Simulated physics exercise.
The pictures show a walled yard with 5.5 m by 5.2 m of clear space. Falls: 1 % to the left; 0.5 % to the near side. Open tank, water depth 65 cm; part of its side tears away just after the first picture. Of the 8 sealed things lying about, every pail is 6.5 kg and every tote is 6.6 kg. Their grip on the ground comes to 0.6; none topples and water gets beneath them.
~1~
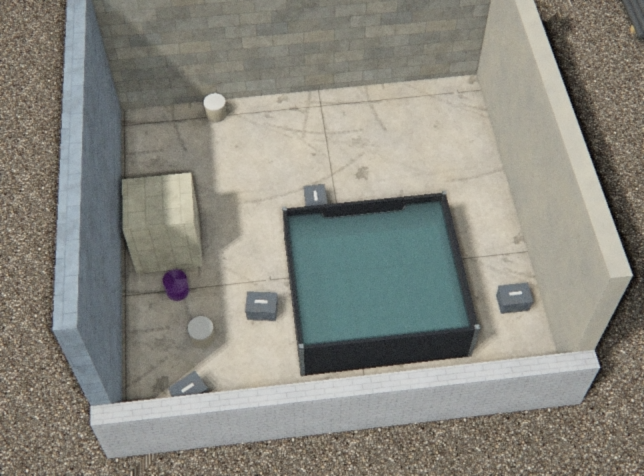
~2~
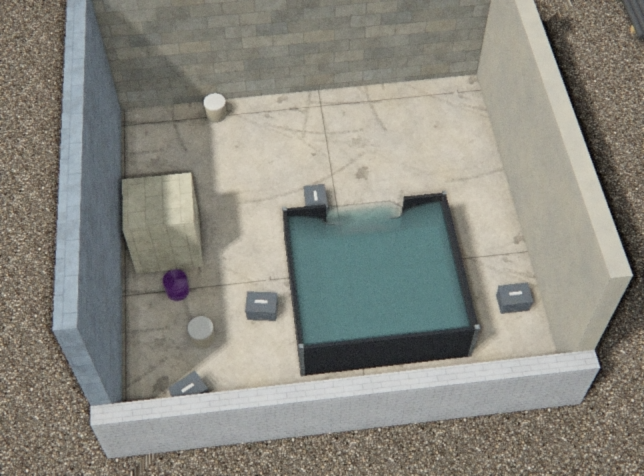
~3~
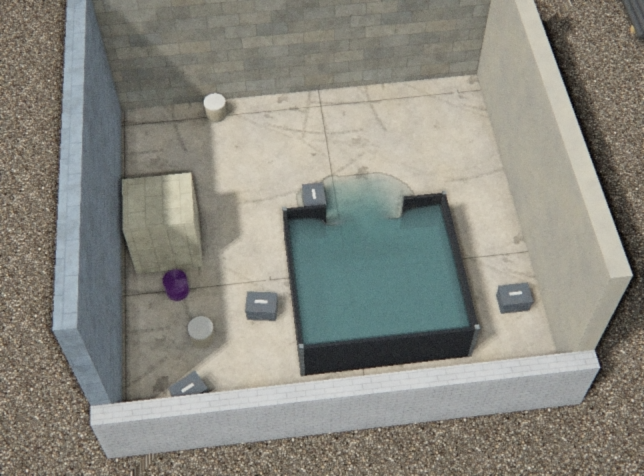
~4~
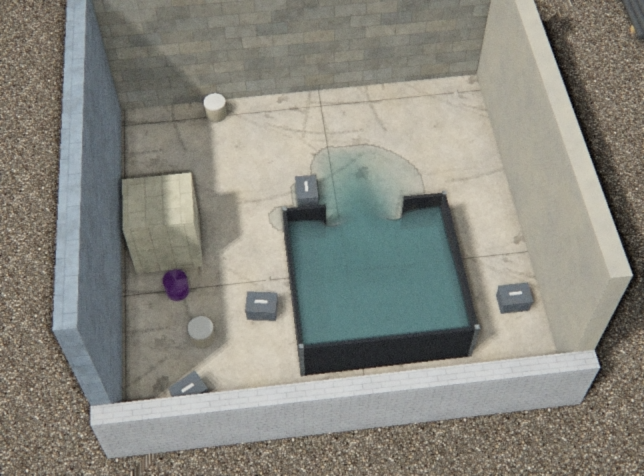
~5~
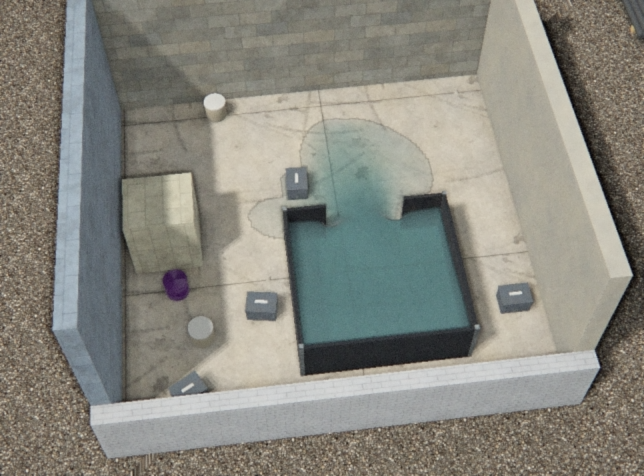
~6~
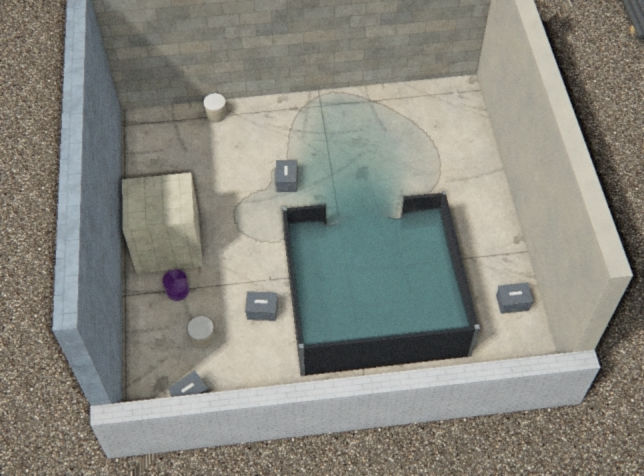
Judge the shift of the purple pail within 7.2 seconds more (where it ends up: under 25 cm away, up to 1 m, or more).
When it settles, the purple pail sits nearly where it was.
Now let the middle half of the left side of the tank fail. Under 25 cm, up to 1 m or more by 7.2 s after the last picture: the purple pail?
With that failure, the purple pail moves slightly.
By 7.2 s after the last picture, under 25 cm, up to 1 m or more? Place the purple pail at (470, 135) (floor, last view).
Short answer: It drifts a great distance.
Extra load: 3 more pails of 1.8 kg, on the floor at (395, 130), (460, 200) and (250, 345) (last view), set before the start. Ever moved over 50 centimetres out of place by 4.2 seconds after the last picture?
Respectively: Greater, greater, smaller.
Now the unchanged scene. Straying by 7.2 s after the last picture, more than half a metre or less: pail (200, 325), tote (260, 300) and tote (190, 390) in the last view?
Well, going one by one, it's not that far, not that far and not that far.
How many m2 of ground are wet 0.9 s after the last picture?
Wet: Near 14 m2.
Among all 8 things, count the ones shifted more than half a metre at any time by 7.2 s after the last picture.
It adds up to 4.
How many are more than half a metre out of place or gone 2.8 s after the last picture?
I get 2.
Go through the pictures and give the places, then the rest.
In the first picture, the purple pail at (175, 280) rests on the ground; water covers 4.1 m2; 0 of 8 have shifted.
In the second picture, the purple pail at (175, 280), on the bottom; water covers 4.7 m2; 0 of 8 have shifted.
In the third picture, the purple pail at (175, 280) rests on the ground; 5.4 m2 under water; 0 of 8 have shifted.
In the fourth picture, the purple pail at (175, 280), on the bottom; water covers 6.4 m2; 1 of 8 have shifted.
In the fifth picture, the purple pail at (175, 280) rests on the ground; 7.6 m2 under water; 1 of 8 have shifted.
In the sixth picture, the purple pail at (175, 280) rests on the ground; 9.0 m2 under water; 1 of 8 have shifted.
Then, 0.9 s after the last picture the purple pail is near (175, 280), 0.0 m from its start, aground; 0 afloat.
Then, 2.8 s after the last picture the purple pail is near (175, 280), 0.0 m from its start, aground; 2 afloat.
Then, 4.8 s after the last picture the purple pail is near (175, 280), 0.0 m from its start, aground; 3 afloat.
Then, 7.2 s after the last picture the purple pail is near (175, 280), 0.0 m from its start, aground; 5 afloat.
